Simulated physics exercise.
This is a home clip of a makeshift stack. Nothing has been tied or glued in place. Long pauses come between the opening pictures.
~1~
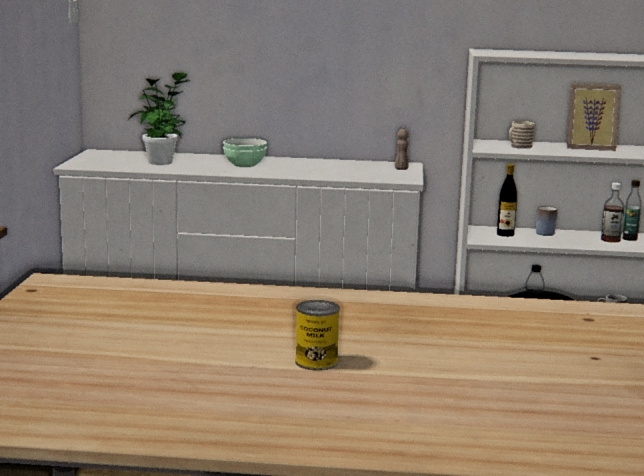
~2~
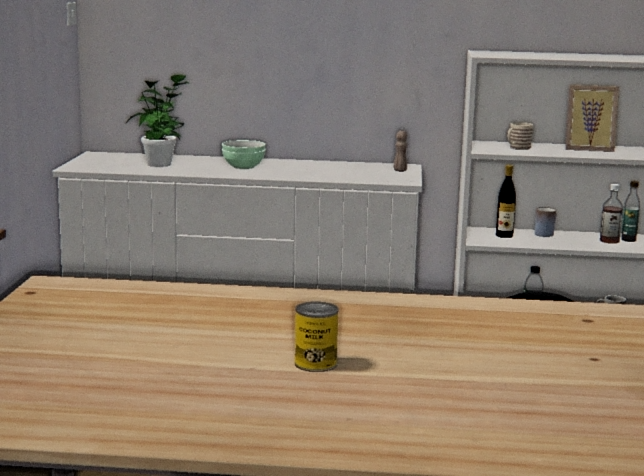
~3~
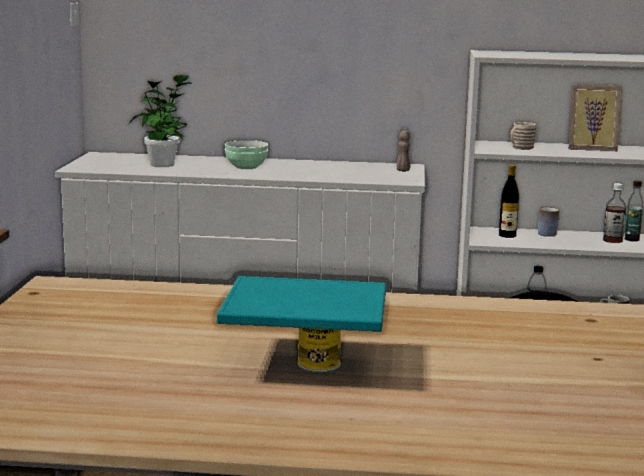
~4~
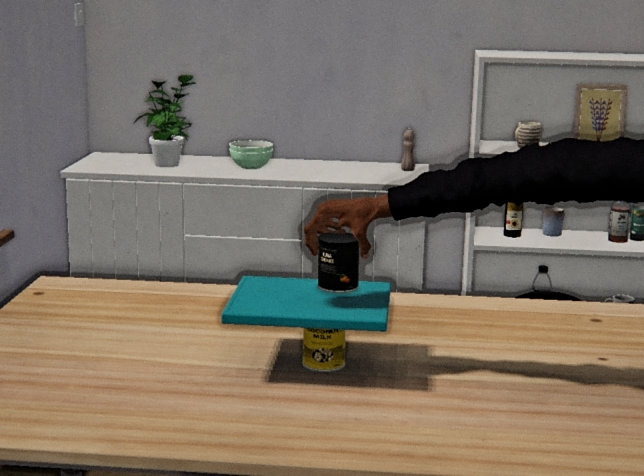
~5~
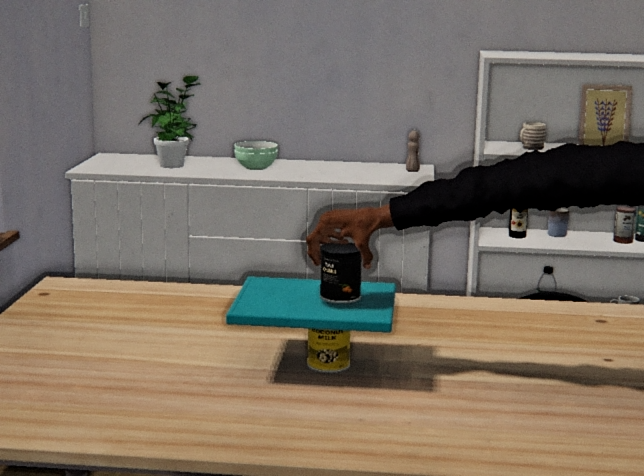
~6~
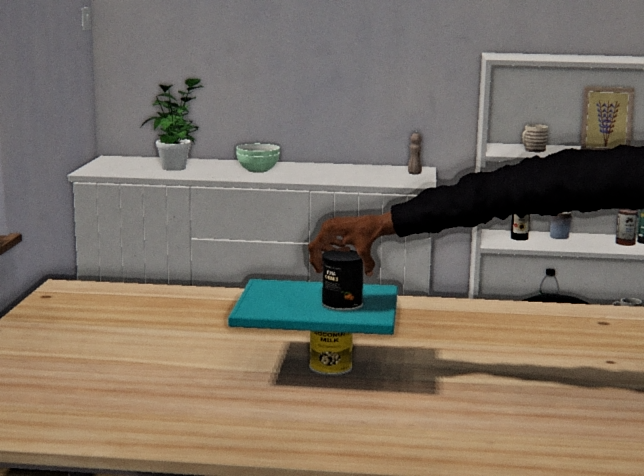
An arm in a dark sleeve lowered a black tin onto a turquoise lid and kept hold of it, after the lid had appeared on top of a yellow can standing alone on a wooden table.
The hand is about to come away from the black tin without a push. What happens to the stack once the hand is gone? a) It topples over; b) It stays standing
It stays standing.
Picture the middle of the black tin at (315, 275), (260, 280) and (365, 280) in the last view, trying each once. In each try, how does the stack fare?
Try 1: Stands; try 2: Topples; try 3: Stands.
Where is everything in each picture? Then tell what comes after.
In the first frame, the last thing is not in view yet.
In the second frame, the last thing is not in view yet.
In the third frame, the last thing is not in view yet; turquoise lid (306, 302).
In the fourth frame, coming down; black tin (338, 262); turquoise lid (310, 302).
In the fifth frame, coming down; black tin (341, 273); turquoise lid (315, 303).
In the sixth frame, set down, still held; black tin (343, 280); turquoise lid (317, 305).
Then, 0.50 s later than the last frame, all is still.
Then, 1.30 s later than the last frame, black tin resting near (343, 280).
When it is over, all 3 as before. End places, in pixels of the last picture, black tin near (343, 280). The stack stays up.
